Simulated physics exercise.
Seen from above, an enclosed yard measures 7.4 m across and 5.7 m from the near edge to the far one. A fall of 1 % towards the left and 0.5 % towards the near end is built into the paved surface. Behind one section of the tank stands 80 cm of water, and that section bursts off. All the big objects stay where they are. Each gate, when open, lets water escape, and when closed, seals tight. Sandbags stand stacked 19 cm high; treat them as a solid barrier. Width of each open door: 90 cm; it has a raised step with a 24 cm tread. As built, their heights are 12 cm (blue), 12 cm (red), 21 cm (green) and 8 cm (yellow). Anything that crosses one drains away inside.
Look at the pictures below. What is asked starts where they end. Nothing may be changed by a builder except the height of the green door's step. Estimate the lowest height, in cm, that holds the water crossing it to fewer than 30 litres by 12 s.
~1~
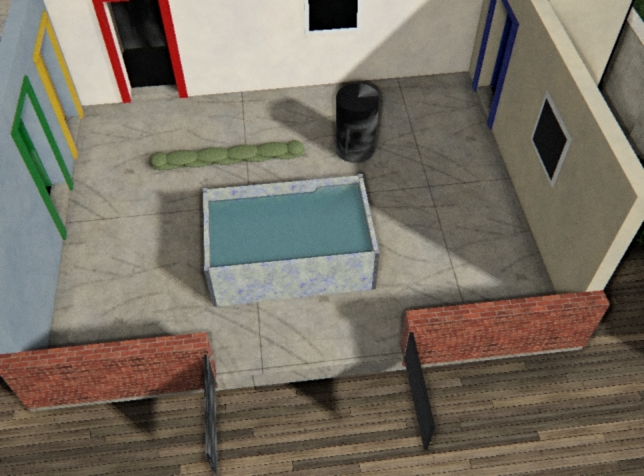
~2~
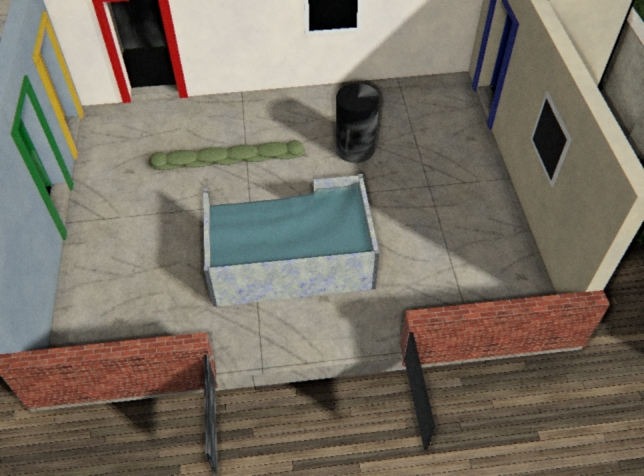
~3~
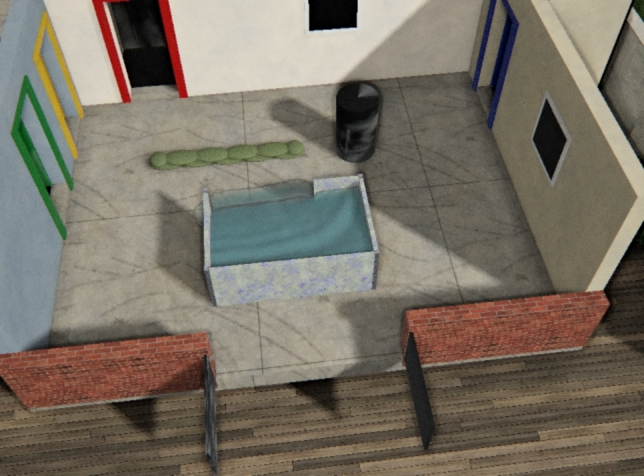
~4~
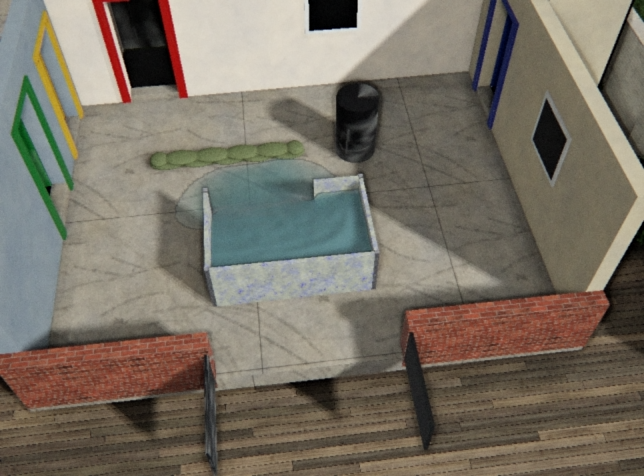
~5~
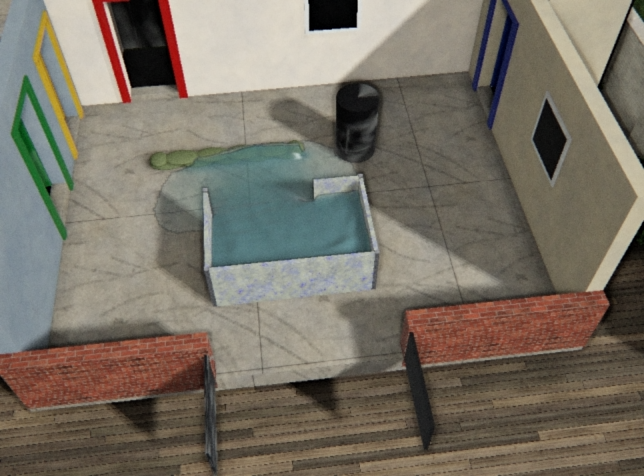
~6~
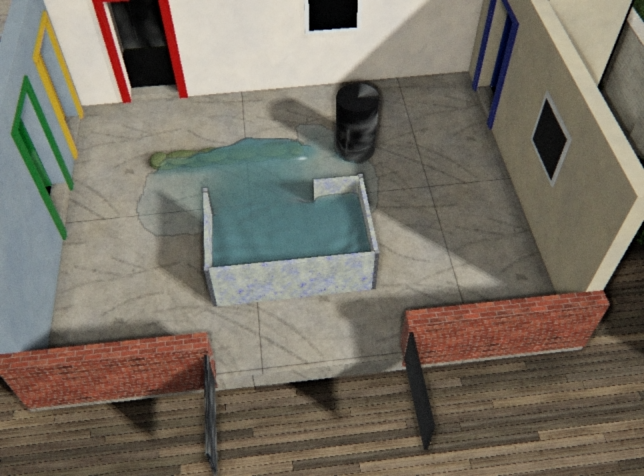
My estimate is 19 cm.
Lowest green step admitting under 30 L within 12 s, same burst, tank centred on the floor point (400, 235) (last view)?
About 15 cm.
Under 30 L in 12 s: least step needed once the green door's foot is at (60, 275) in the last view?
About 7.5 cm.
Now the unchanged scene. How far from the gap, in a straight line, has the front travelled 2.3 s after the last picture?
Close to 5.2 metres, I'd say.
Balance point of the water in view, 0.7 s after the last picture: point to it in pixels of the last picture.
It lies near (267, 207) in the last picture.
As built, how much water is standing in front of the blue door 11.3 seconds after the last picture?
Some 3.0 centimetres.
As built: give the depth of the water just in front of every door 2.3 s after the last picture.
In cm: Blue 6, red 10, green 23, yellow 21.
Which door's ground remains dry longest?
Answer: Blue.
Then, 0.7 s after the last picture water covers 35 % of the floor, deepest (46 cm) near (253, 170); it has not reached the green door.
Then, 2.3 s after the last picture water covers 60 % of the floor, deepest (26 cm) near (80, 129); 23 cm at the green door, 13 litres in over its 21 cm step.
Then, 11.3 s after the last picture water covers 95 % of the floor, deepest (11 cm) near (44, 383); 8 cm at the green door, 17 litres in over its 21 cm step.
At the green door as built, the water peaked near 26 cm, 1.7 s after the last picture.
With a step of 15.5 cm, 69 litres would have come in within the 12 s; with 21 cm, 17 litres. So under 30 litres takes about 19 cm.
